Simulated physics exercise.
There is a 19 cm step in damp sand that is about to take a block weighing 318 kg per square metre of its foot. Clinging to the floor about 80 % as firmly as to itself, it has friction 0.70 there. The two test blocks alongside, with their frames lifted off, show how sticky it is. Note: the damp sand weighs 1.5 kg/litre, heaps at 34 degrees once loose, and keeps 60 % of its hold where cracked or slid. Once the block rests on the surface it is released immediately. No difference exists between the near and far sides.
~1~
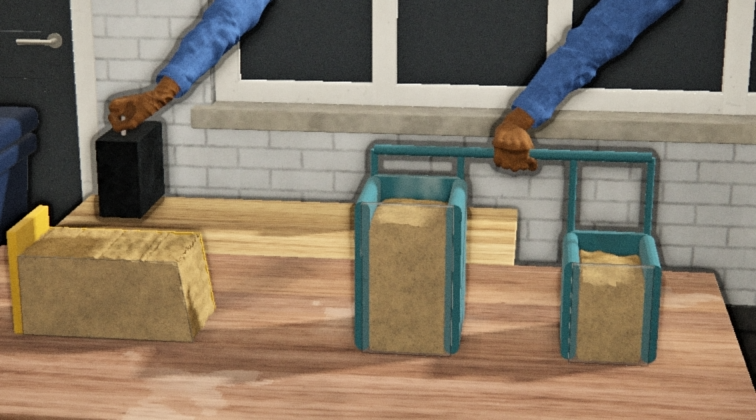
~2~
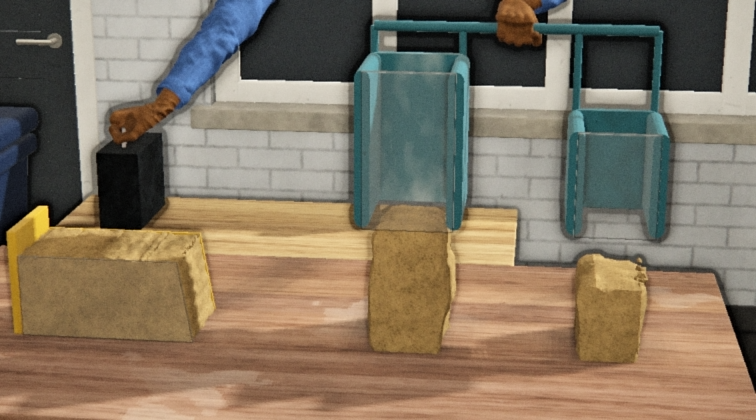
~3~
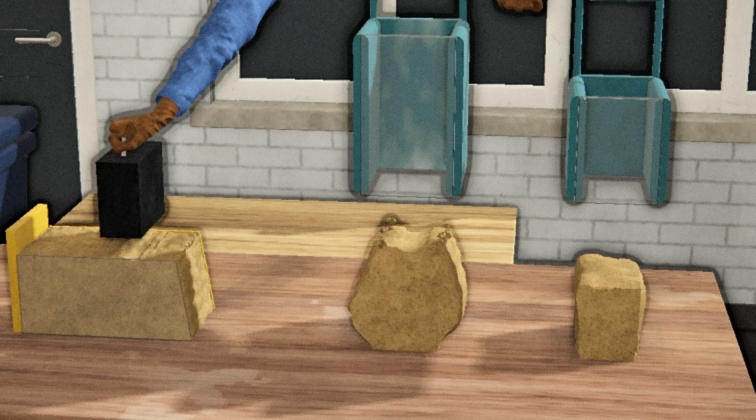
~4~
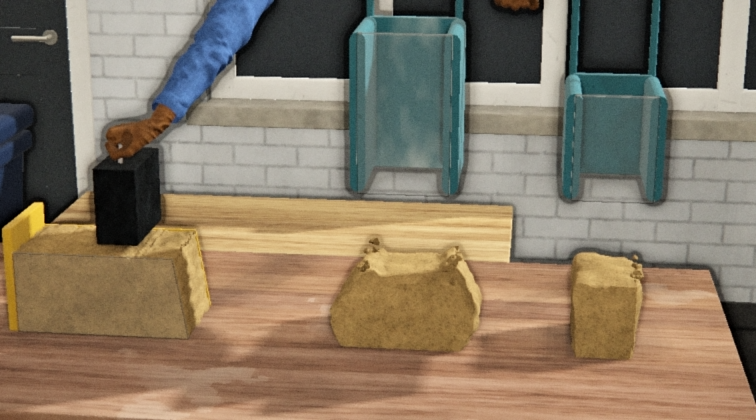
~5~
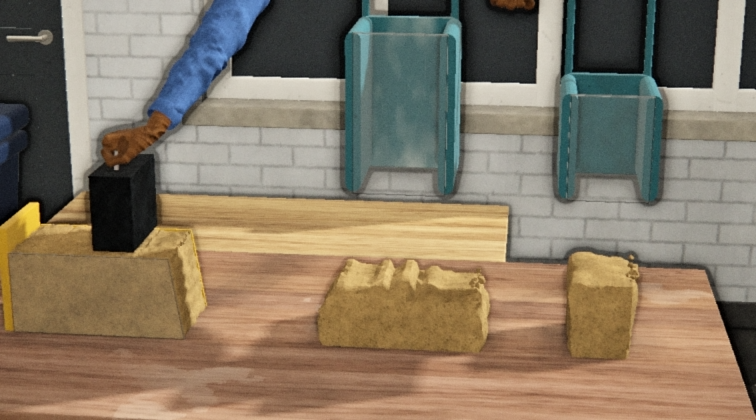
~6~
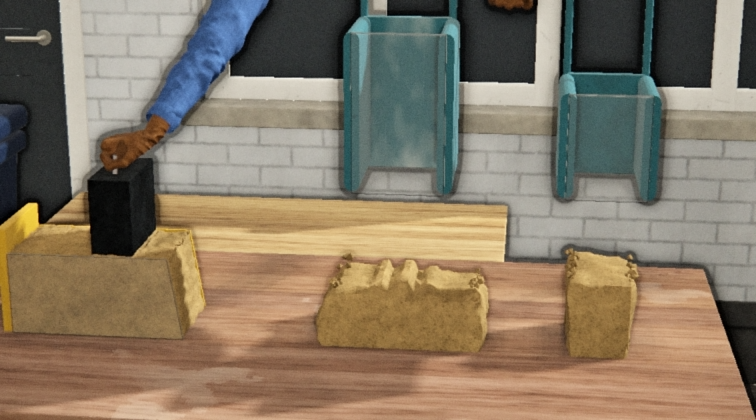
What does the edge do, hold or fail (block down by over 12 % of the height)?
The block goes down.
Another 0.17 s on from the sixth picture, the block is down by 4 % of the bank's height and stands upright.
Another 0.36 s on from the sixth picture, the block is down by 9 % of the bank's height and stands upright.
Another 0.55 s on from the sixth picture, the block is down by 16 % of the bank's height and stands upright.
Another 0.74 s on from the sixth picture, the block is down by 20 % of the bank's height and stands upright.
Another 2.11 s on from the sixth picture, at the end, the block is down by 35 % of the bank's height and leans 16 degrees.
